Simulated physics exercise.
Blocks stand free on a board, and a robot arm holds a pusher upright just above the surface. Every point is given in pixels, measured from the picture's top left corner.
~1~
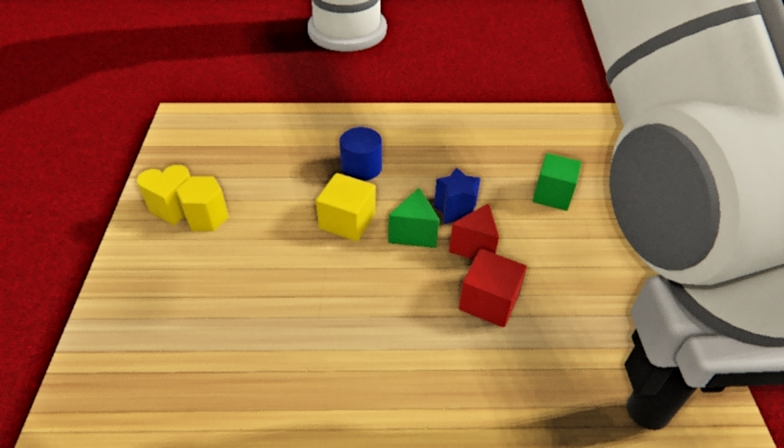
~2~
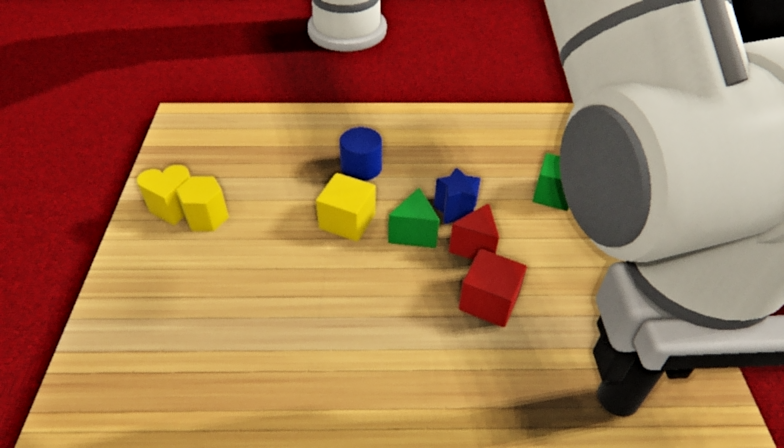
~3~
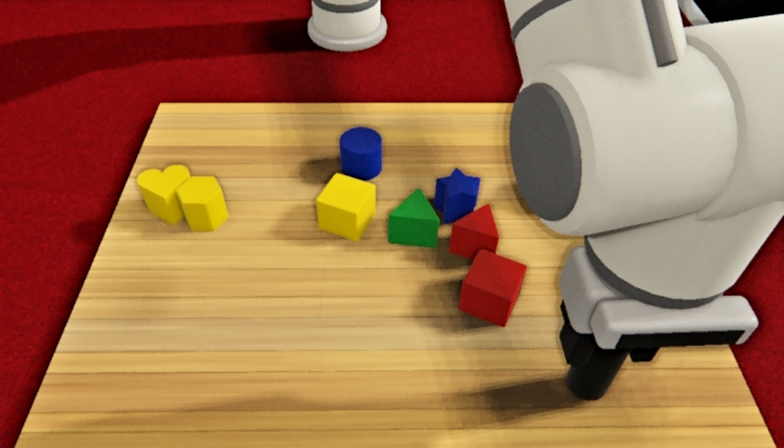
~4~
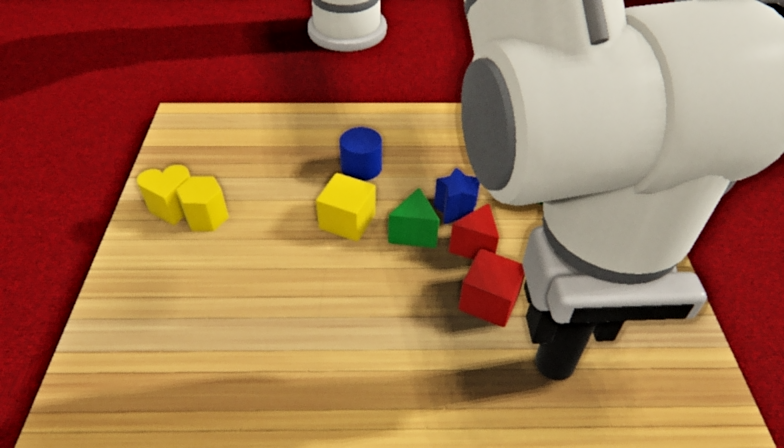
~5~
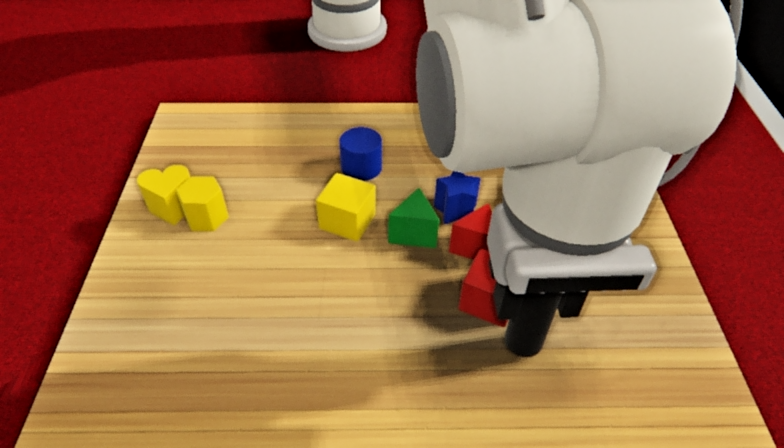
On a wooden board set over a red surface, yellow, blue, green and red blocks sit scattered while a robot arm holds a dark pusher at the lower right. The arm moves steadily left and slightly upward across the view, covering the green cube, then partly hiding the larger red block.
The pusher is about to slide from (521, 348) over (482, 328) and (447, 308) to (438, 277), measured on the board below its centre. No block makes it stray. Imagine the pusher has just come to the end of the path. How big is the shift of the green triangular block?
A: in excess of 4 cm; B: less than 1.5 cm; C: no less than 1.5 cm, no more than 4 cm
Correct choice: B.
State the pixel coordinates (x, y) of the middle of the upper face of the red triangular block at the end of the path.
My estimate: (495, 208).
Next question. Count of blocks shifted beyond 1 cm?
By the end of the path, two blocks have moved more than about a centimetre.
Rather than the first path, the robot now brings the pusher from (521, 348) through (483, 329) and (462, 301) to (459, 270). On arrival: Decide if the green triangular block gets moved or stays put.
Still in place.
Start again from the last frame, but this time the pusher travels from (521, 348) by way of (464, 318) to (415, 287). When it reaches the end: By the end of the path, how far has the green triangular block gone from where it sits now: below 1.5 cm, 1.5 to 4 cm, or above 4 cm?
The green triangular block moves under 1.5 cm.
The first path, step by step. One third of the way, pusher (483, 321); red square (483, 258), turned 25° clockwise.
Two thirds of the way, pusher (448, 300); red triangular block (482, 218); red square (471, 248), turned 70° clockwise.
At the end, pusher (438, 269); green triangular block not moved; red triangular block (495, 208), turned 20° clockwise; red square (472, 229), turned 105° clockwise.
